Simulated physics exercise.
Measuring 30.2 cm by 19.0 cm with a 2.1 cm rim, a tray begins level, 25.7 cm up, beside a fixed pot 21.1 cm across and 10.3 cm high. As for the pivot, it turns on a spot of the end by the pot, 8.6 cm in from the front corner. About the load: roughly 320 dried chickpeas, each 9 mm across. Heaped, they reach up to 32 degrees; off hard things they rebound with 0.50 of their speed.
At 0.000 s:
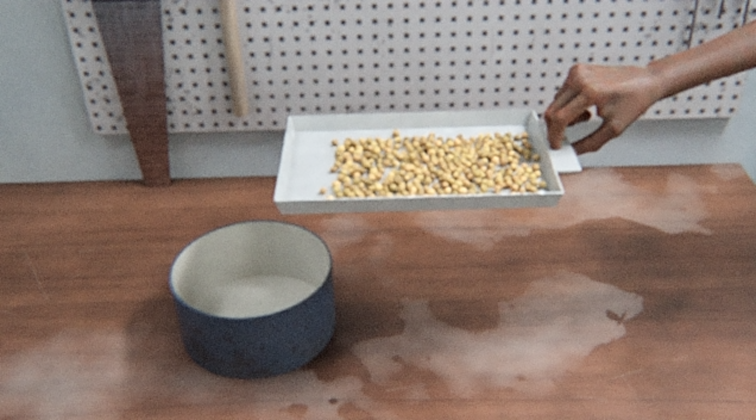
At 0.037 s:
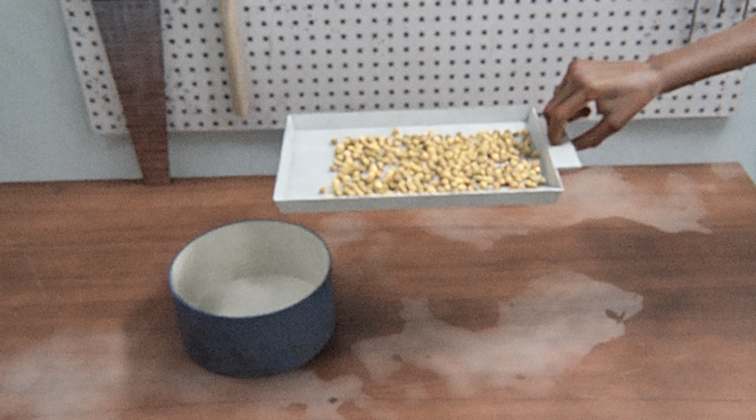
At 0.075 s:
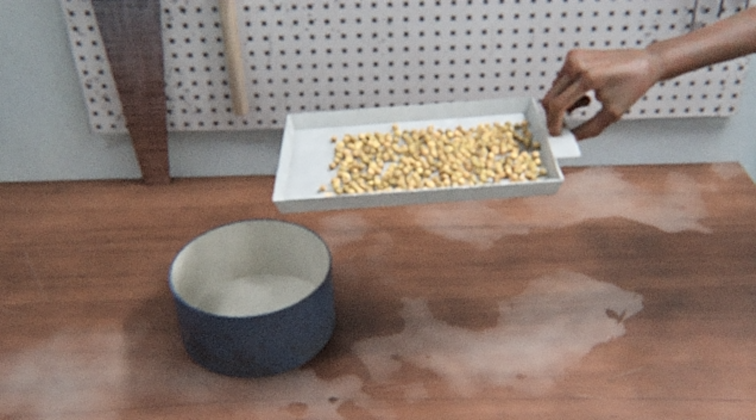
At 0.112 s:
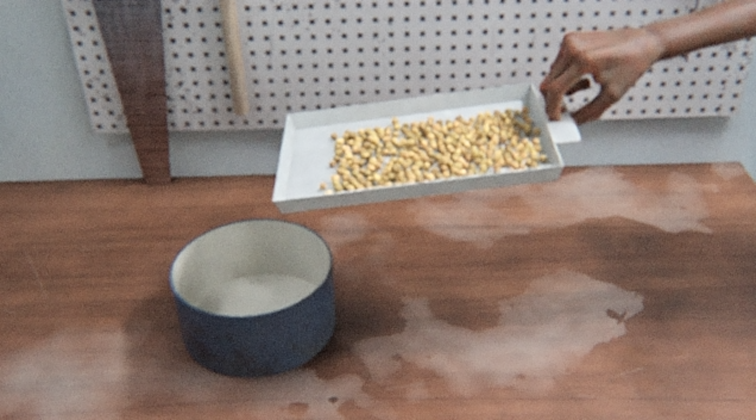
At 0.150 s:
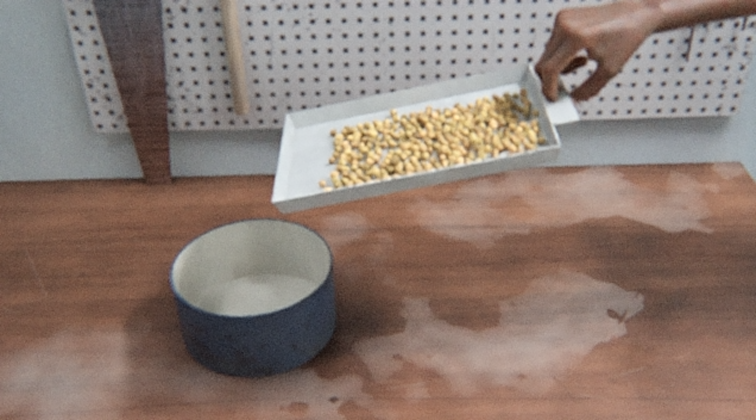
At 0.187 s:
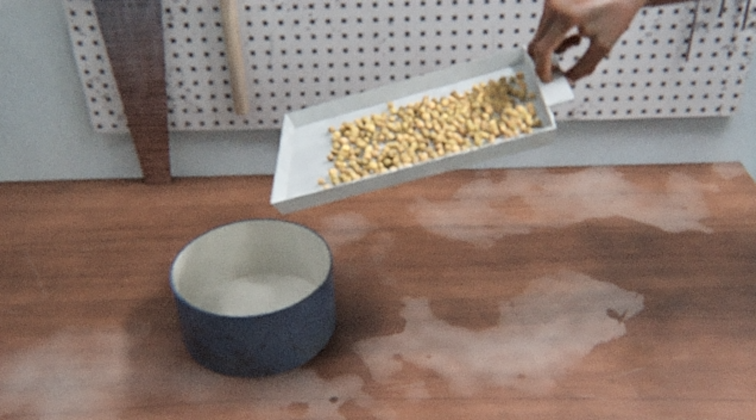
The video shows a hand holding a shallow white tray of dried chickpeas above a wooden table, beside a dark blue pot, then raising the tray's right end so that it slants down to the left.
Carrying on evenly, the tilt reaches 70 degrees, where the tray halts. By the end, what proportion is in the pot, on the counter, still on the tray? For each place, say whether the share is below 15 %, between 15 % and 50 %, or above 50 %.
My prediction: Pot: Probably an intermediate amount; counter: Probably an intermediate amount; tray: Probably an intermediate amount.
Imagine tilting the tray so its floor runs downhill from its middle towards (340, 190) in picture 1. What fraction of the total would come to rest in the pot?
Some 25 per cent.
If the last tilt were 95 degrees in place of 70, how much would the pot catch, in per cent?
That would give about 70 per cent.
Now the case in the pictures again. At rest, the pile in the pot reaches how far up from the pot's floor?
I'd put it at close to 2.0 centimetres.
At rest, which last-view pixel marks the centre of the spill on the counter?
(119, 399), about.
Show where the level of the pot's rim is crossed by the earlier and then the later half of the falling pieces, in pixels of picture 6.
Around (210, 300), then (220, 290).
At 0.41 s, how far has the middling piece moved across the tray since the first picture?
About 3 cm.
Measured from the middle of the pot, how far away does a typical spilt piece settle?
I'd say around 24 centimetres.
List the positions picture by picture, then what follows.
The first picture shows tray tilt 0 degrees, front corners at (280, 198) and (557, 190); middle of the pieces at (430, 167); pot at (251, 265).
The second picture shows tray tilt 1 degrees, front corners at (280, 197) and (557, 186); middle of the pieces at (429, 164).
The third picture shows tray tilt 3 degrees, front corners at (279, 197) and (557, 177); middle of the pieces at (429, 159).
The fourth picture shows tray tilt 7 degrees, front corners at (279, 197) and (557, 163), lowest corner left front; middle of the pieces at (429, 152).
The fifth picture shows tray tilt 11 degrees, front corners at (278, 198) and (554, 144), lowest corner left front; middle of the pieces at (427, 141).
The sixth picture shows tray tilt 16 degrees, front corners at (276, 199) and (549, 126), lowest corner left front; middle of the pieces at (424, 132); pot at (252, 264). Its pace works out near 125 degrees a second.
After 0.41 s, tilt 44 degrees; the tray holds 100 %, the pot 0 %.
Then, at 0.56 s, tilt 62 degrees; the tray holds 100 %, the pot 0 %.
Then, at 0.83 s, tilt 70 degrees; the tray holds 40 %, the pot 30 %.
At rest (1.7 s), pot 45 %, counter 20 %, tray 35 %.
